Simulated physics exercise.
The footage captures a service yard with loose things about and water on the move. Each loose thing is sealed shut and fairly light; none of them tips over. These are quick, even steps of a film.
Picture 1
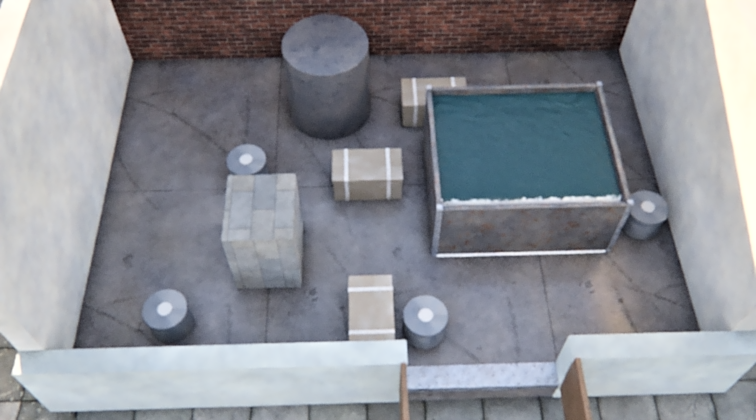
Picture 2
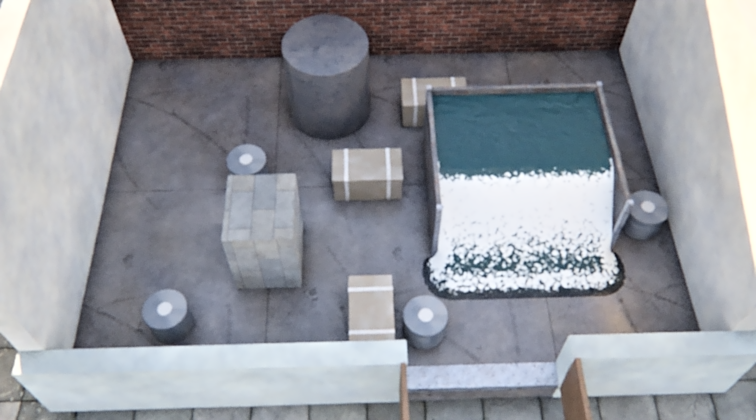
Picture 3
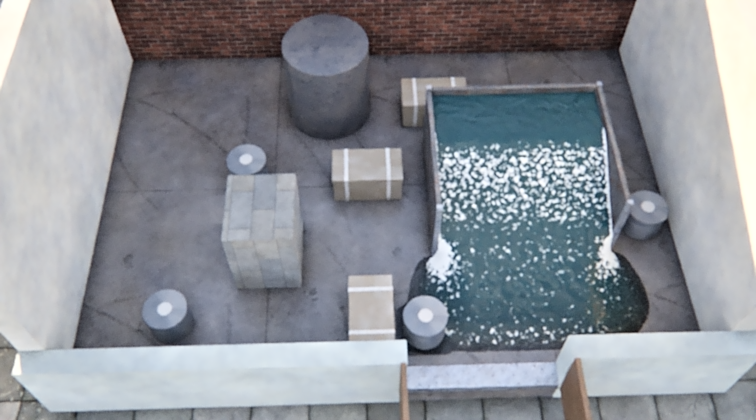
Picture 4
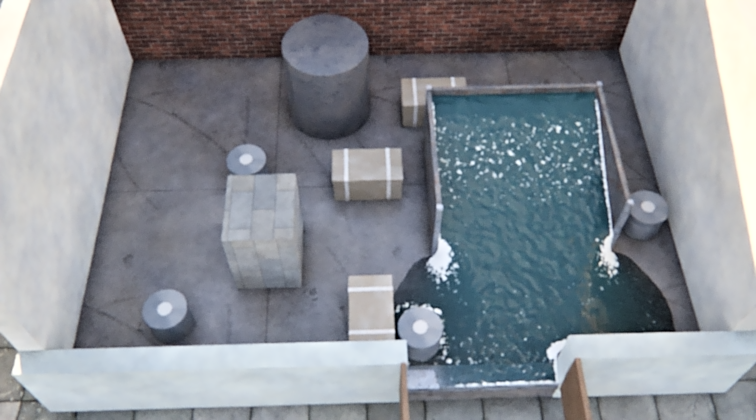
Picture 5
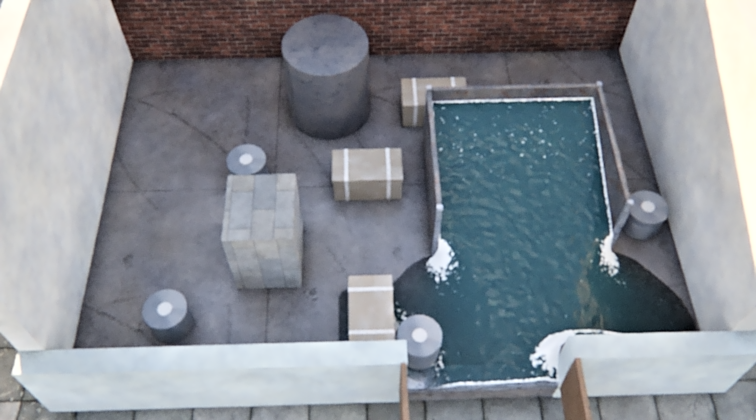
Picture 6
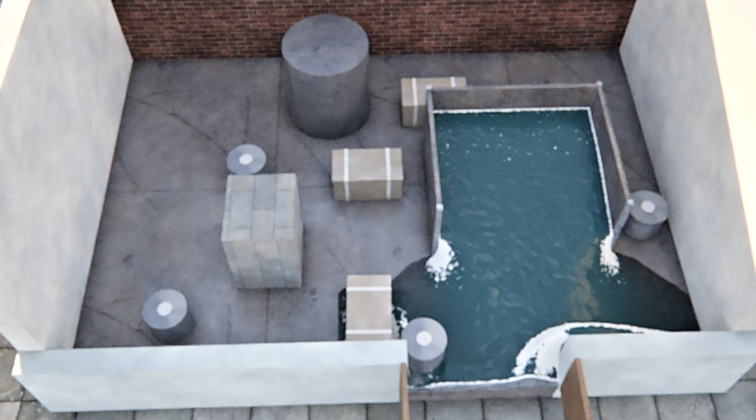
Water pours from the open front of a tank and spreads around a nearby tub.
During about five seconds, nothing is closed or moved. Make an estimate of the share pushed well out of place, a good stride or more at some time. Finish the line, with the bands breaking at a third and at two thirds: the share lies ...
The share lies between a third and two thirds.
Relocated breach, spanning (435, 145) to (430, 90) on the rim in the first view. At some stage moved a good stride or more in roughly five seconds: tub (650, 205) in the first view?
Answer: Distance not reached.
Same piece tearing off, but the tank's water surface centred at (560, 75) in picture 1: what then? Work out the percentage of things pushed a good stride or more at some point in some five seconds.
About 70 %.
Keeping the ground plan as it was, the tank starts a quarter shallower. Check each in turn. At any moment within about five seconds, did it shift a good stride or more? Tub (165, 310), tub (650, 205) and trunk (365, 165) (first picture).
As asked: Fell short, went the distance, fell short.
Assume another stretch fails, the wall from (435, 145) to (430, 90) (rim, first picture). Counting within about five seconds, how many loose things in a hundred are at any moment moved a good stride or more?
That works out to about 70 per cent of them.
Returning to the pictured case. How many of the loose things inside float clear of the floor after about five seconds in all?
My tally gives 2.
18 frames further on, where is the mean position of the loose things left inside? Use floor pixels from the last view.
Near (354, 188).
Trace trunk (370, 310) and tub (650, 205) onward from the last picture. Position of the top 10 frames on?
(305, 287) and (609, 97), about.
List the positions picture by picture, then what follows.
A tub at (426, 315), on the bottom; a trunk at (371, 310) rests on the ground; 0 of 7 have shifted, in the first picture.
A tub at (426, 315) rests on the ground; a trunk at (371, 310) rests on the ground; 0 of 7 have shifted, in the second picture.
A tub at (425, 316) rests on the ground; a trunk at (371, 310), on the bottom; 0 of 7 have shifted, in the third picture.
A tub at (420, 327), on the bottom, close to its start; a trunk at (371, 310) rests on the ground; 1 of 7 have shifted, in the fourth picture.
A tub at (420, 336) rests on the ground, close to its start; a trunk at (371, 310), on the bottom; 1 of 7 have shifted, in the fifth picture.
A tub at (424, 339), afloat, close to its start; a trunk at (369, 310) rests on the ground; 1 of 7 have shifted, in the sixth picture.
A moment on, 1 of 7 are well off their spots; 0 afloat.
Next, 3 of 7 are well off their spots; 1 afloat.
Later, 3 of 7 are well off their spots; 1 afloat.
In the end, 4 of 7 are well off their spots, and 4 have been at some point; 2 afloat.
